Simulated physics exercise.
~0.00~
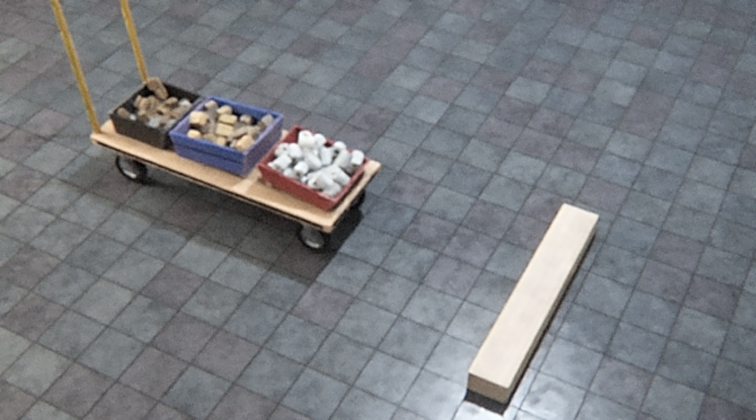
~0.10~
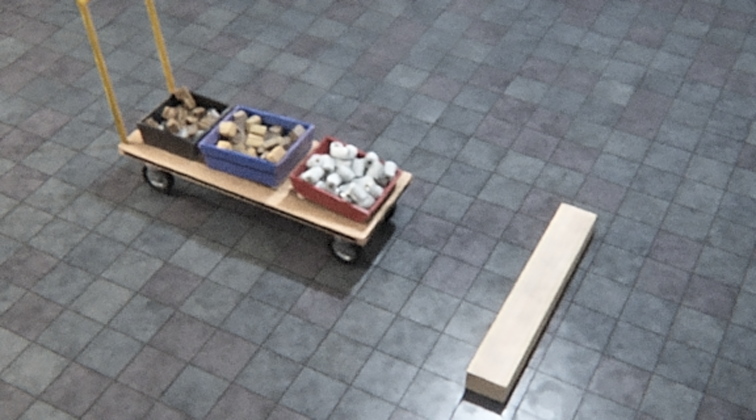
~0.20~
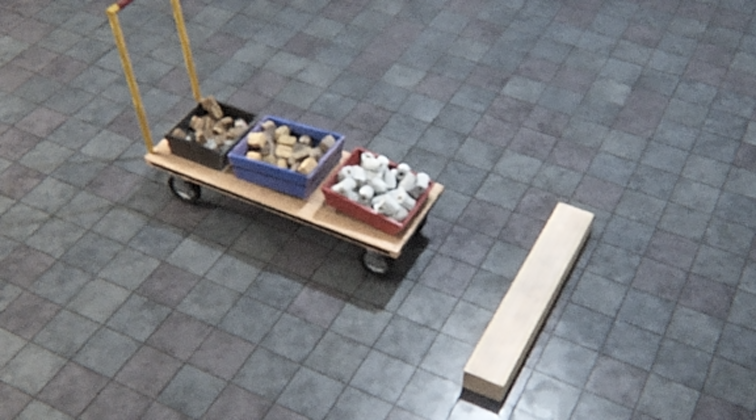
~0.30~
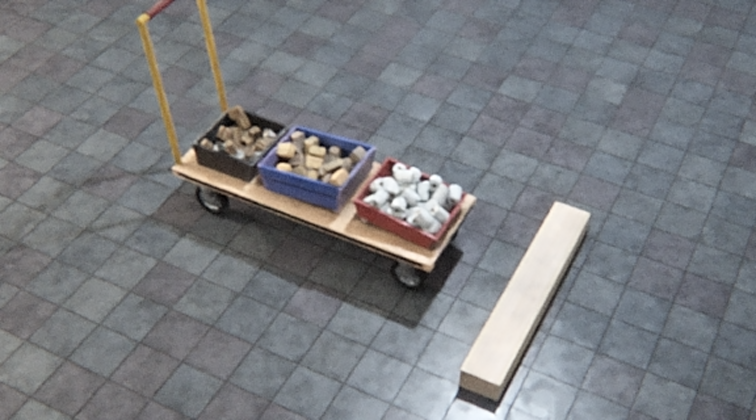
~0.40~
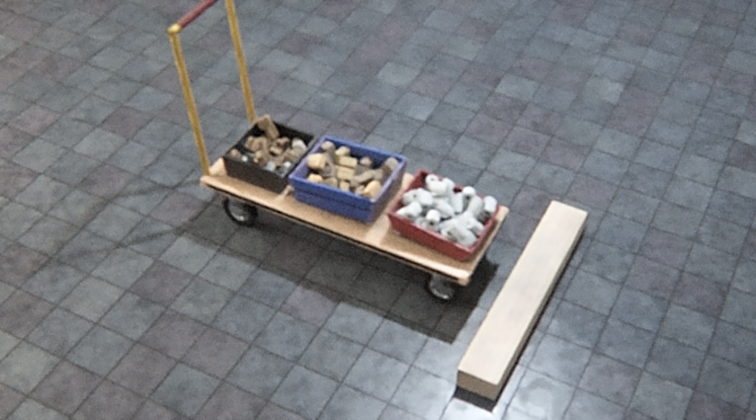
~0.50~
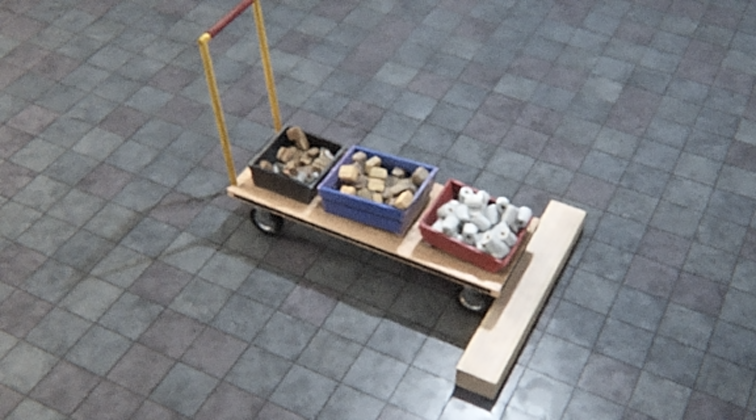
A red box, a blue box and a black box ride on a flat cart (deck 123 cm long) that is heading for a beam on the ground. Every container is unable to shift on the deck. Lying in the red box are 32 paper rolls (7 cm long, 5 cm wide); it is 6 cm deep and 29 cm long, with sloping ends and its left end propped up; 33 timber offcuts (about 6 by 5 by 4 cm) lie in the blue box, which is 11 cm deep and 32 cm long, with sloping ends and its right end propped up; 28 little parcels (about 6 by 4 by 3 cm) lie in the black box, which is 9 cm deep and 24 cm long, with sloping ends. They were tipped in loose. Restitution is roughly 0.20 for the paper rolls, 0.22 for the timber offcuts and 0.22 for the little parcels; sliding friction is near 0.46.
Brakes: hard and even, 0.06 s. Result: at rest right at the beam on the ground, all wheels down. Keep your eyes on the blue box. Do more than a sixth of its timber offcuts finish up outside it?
No.
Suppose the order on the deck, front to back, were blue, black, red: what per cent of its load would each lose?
Red box 10 %, blue box 0 %, black box 0 %.
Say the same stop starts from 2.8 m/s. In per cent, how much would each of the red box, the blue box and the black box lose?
In that case the red box sheds 50 per cent of its load, the blue box 10 per cent, and the black box 0 per cent.
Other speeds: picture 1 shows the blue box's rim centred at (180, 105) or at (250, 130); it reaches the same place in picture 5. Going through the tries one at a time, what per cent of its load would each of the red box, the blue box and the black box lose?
Red box: 50 / 20 percent; blue box: 0 / 0 percent; black box: 0 / 0 percent.
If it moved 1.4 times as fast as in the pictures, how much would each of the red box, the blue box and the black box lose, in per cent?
In that case the red box sheds 40 per cent, the blue box 10 per cent and the black box 0 per cent.
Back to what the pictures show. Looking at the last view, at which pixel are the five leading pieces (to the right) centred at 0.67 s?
(538, 239).
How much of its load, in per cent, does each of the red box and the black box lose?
For the red box it's 30 %, and for the black box it's 5 %.
After 0.55 s, the red box is down by 1 of 32, the blue box has all 33 and the black box has all 28.
After 0.67 s, the red box is down by 5 of 32, the blue box is down by 1 of 33 and the black box is down by 1 of 28.
After 0.90 s, the red box is down by 9 of 32, the blue box is down by 1 of 33 and the black box is down by 1 of 28.
Final count (at 1.41 s), the red box is down by 9 of 32, the blue box is down by 1 of 33 and the black box is down by 1 of 28. Asked share, 1 of 33, 3 per cent.
